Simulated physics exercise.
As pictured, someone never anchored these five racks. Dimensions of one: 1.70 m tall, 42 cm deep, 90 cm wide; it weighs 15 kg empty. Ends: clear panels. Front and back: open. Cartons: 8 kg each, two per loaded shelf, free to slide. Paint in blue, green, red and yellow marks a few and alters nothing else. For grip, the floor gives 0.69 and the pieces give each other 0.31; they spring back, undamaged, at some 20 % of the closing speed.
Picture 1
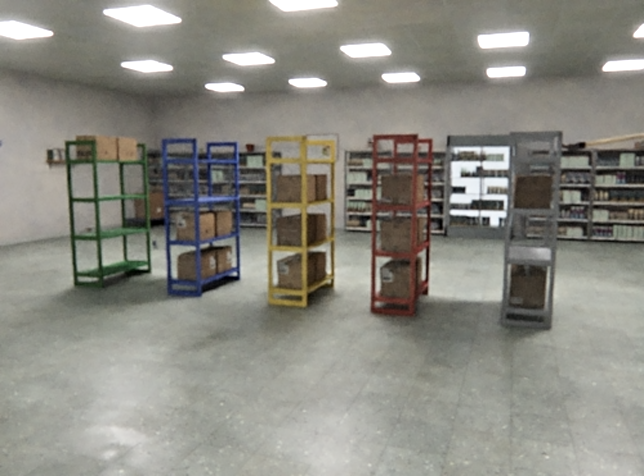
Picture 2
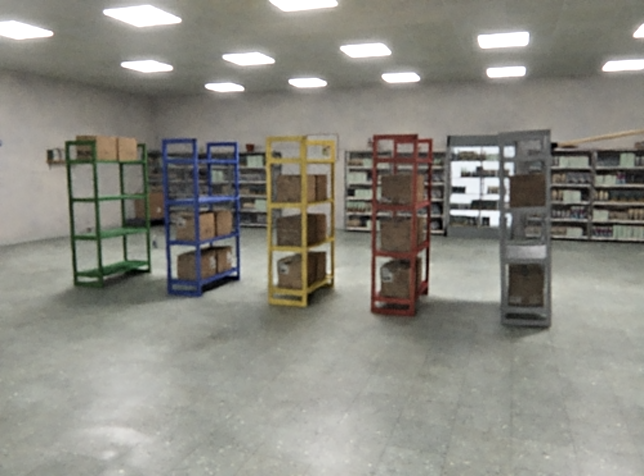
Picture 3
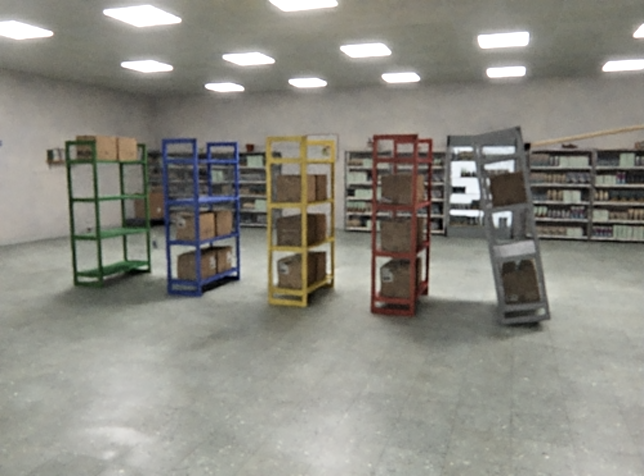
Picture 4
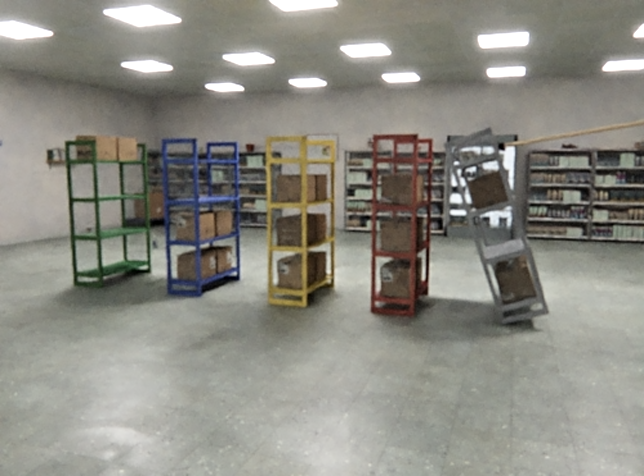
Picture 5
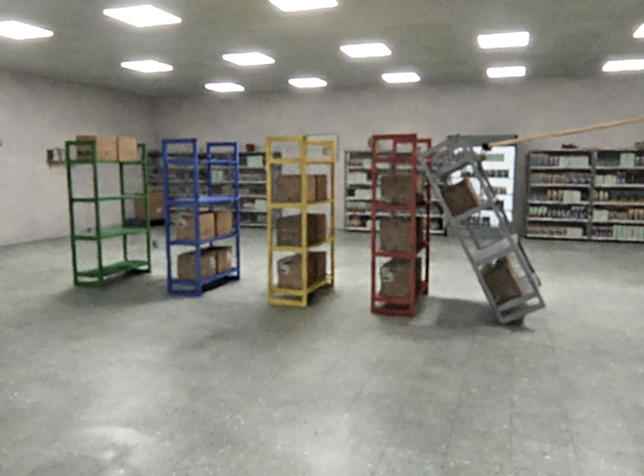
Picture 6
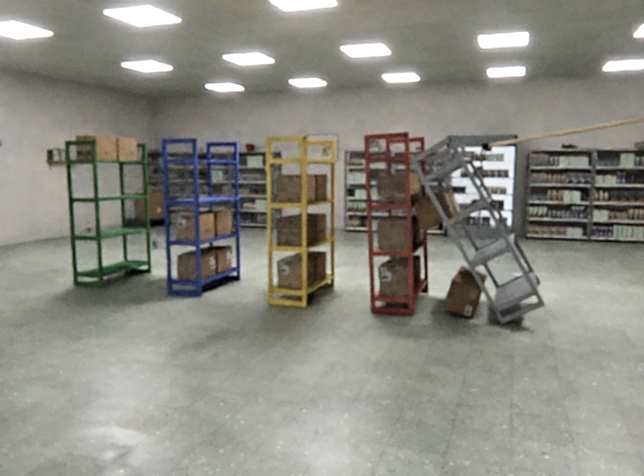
In a large storeroom, a long pole pushed the top of the gray shelf leftward until it leaned against the red one, which tilted slightly as boxes slid off the gray shelf.
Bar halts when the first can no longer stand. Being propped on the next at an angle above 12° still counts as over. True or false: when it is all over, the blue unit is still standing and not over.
True.
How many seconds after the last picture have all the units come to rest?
Close to 1.0 s.
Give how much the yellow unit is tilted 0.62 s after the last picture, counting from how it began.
0°.
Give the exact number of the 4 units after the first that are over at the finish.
The number is 0.
Then, 0.06 s after the last picture, 2 cartons spilt or dropped; none of the 4 other units over, 1 disturbed; blue unit unmoved; red unit leaning 3°.
Then, 0.40 s after the last picture, 2 cartons spilt or dropped; none of the 4 other units over; blue unit unmoved.
At rest, 2 cartons spilt or dropped; none of the 4 other units over; blue unit unmoved; red unit unmoved; yellow unit unmoved. Four left standing. As the last picture would show them, middles, blue unit near (204, 215), red unit near (403, 222).
